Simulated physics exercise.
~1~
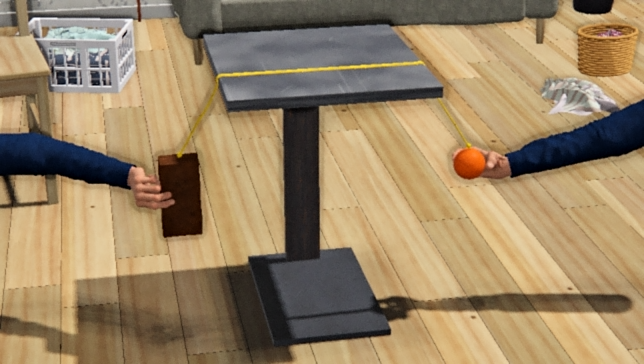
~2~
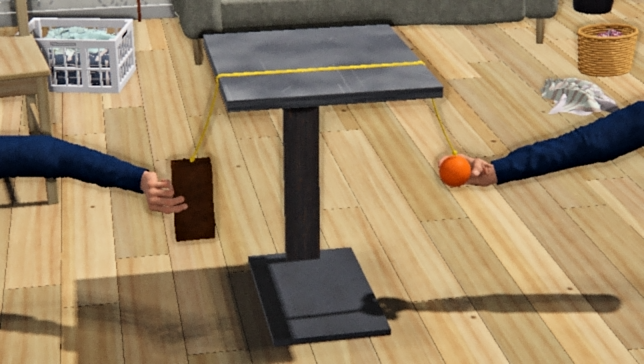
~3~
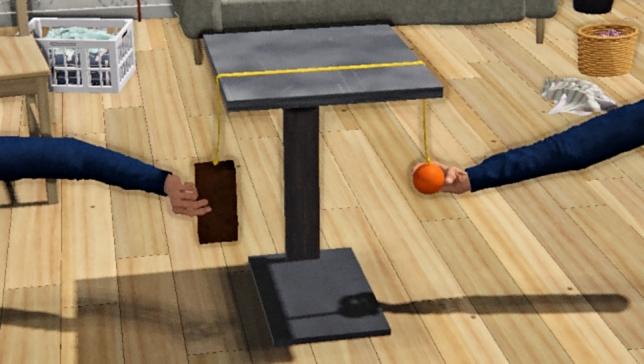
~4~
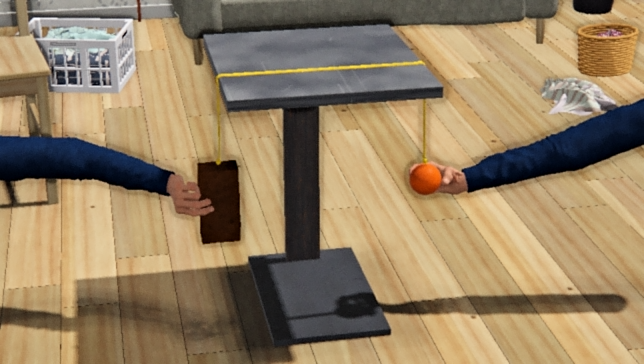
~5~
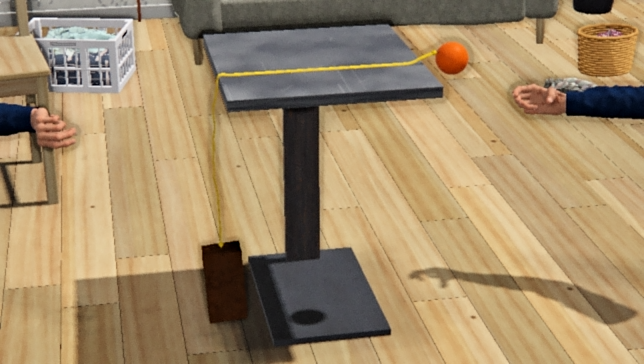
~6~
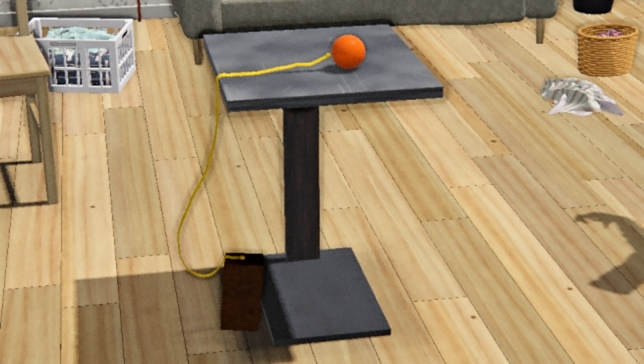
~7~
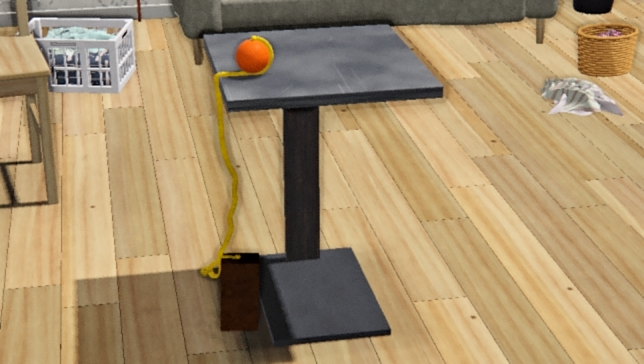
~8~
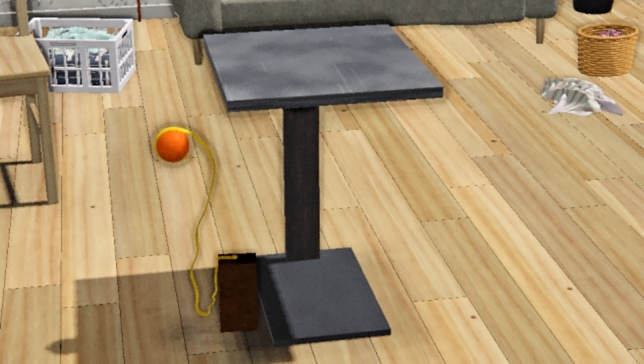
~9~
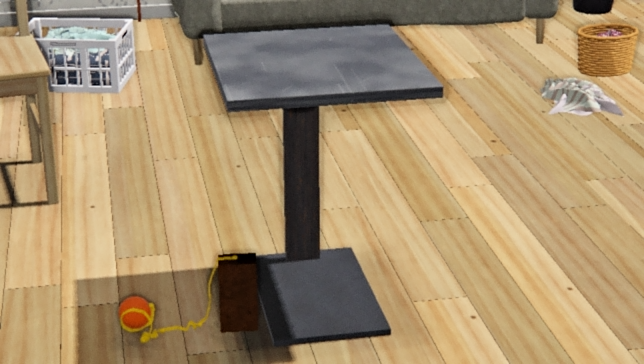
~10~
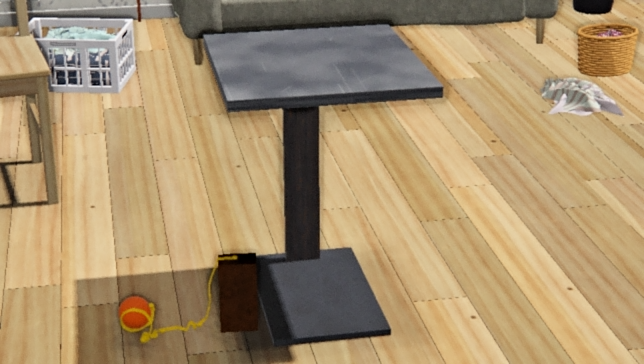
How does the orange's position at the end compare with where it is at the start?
At the start the orange is held in a hand to the right of the stand, below the level of its top. By the end it lies on the floor on the left side, just beyond the brick.
